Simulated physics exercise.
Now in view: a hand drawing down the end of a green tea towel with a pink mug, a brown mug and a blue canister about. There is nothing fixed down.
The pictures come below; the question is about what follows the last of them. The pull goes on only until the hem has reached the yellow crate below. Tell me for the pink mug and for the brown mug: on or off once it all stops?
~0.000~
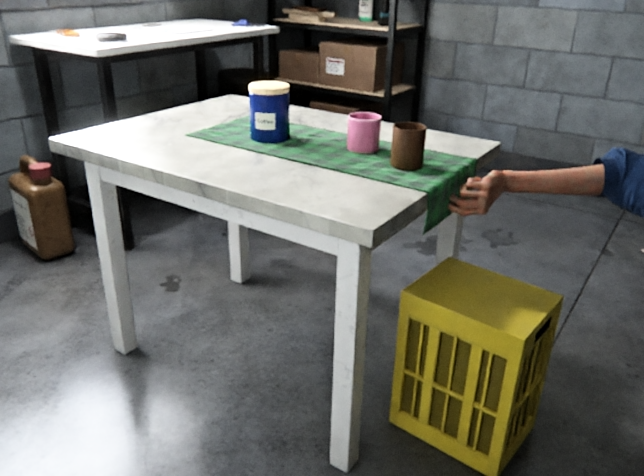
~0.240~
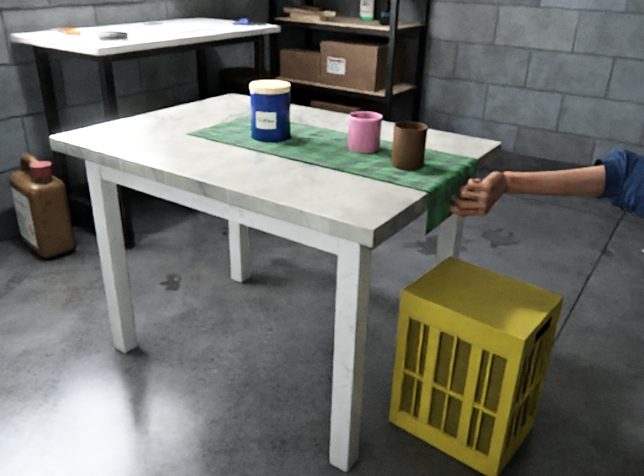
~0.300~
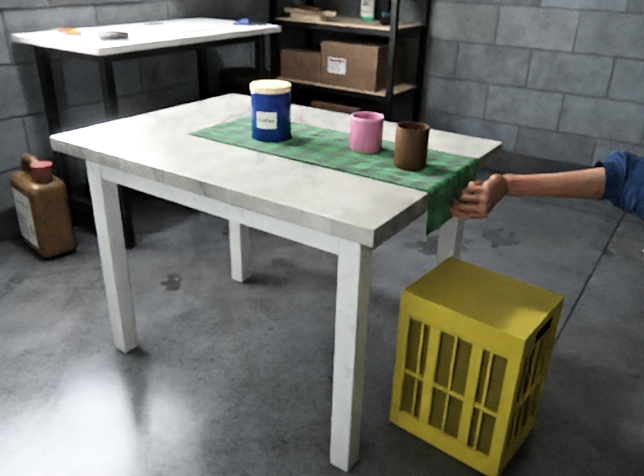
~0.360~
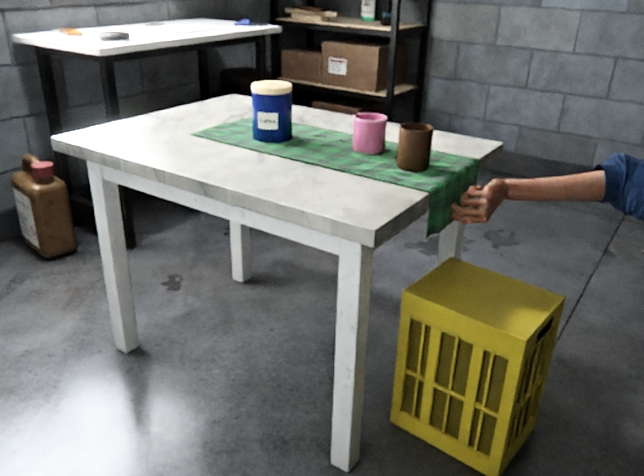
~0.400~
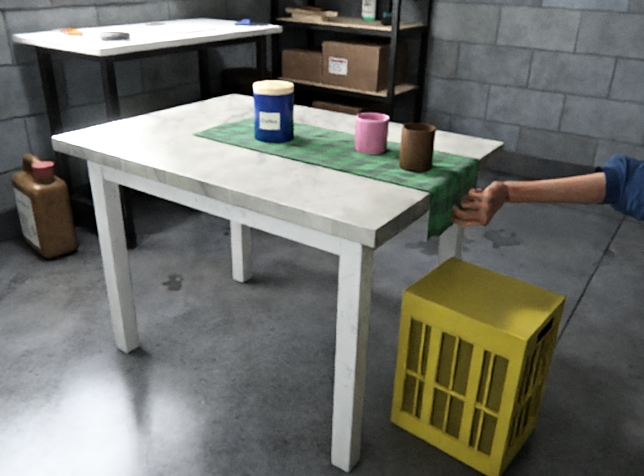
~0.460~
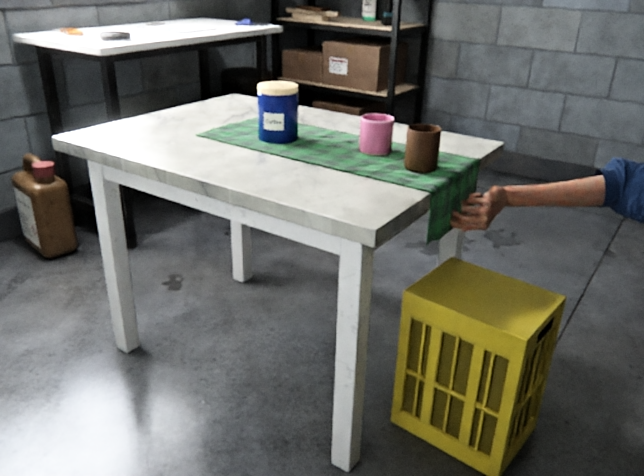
Pink mug: On, brown mug: Off.
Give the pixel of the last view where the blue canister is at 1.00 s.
I'd say around (314, 119).
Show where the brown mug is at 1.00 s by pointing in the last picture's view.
Position at that time: (472, 126).
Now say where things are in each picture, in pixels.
The first frame shows tea towel end (423, 235); pink mug (365, 116); brown mug (410, 126); blue canister (269, 85); top of the crate (493, 310).
The second frame shows tea towel end (425, 235), far hem (186, 134); brown mug (411, 126); brown mug stands on the cloth.
The third frame shows tea towel end (427, 236); pink mug (368, 116).
The fourth frame shows tea towel end (427, 238), far hem (190, 134); brown mug (417, 127).
The fifth frame shows tea towel end (428, 241); pink mug (372, 117).
The sixth frame shows tea towel end (426, 245), far hem (195, 135); pink mug (377, 117); brown mug (425, 128); top of the crate (495, 311).
Around 0.64 s, hem going down; pink mug moved a little; brown mug moved a little.
Around 1.00 s, hem going down; pink mug carried along near (414, 142); brown mug tipping at the edge near (472, 126).
Around 1.38 s, hem on the crate; pink mug carried along near (430, 145); brown mug over the edge.
Finally, hem on the crate; pink mug carried along near (430, 145); brown mug over the edge. The pink mug remains up there and the brown mug is carried off the end.
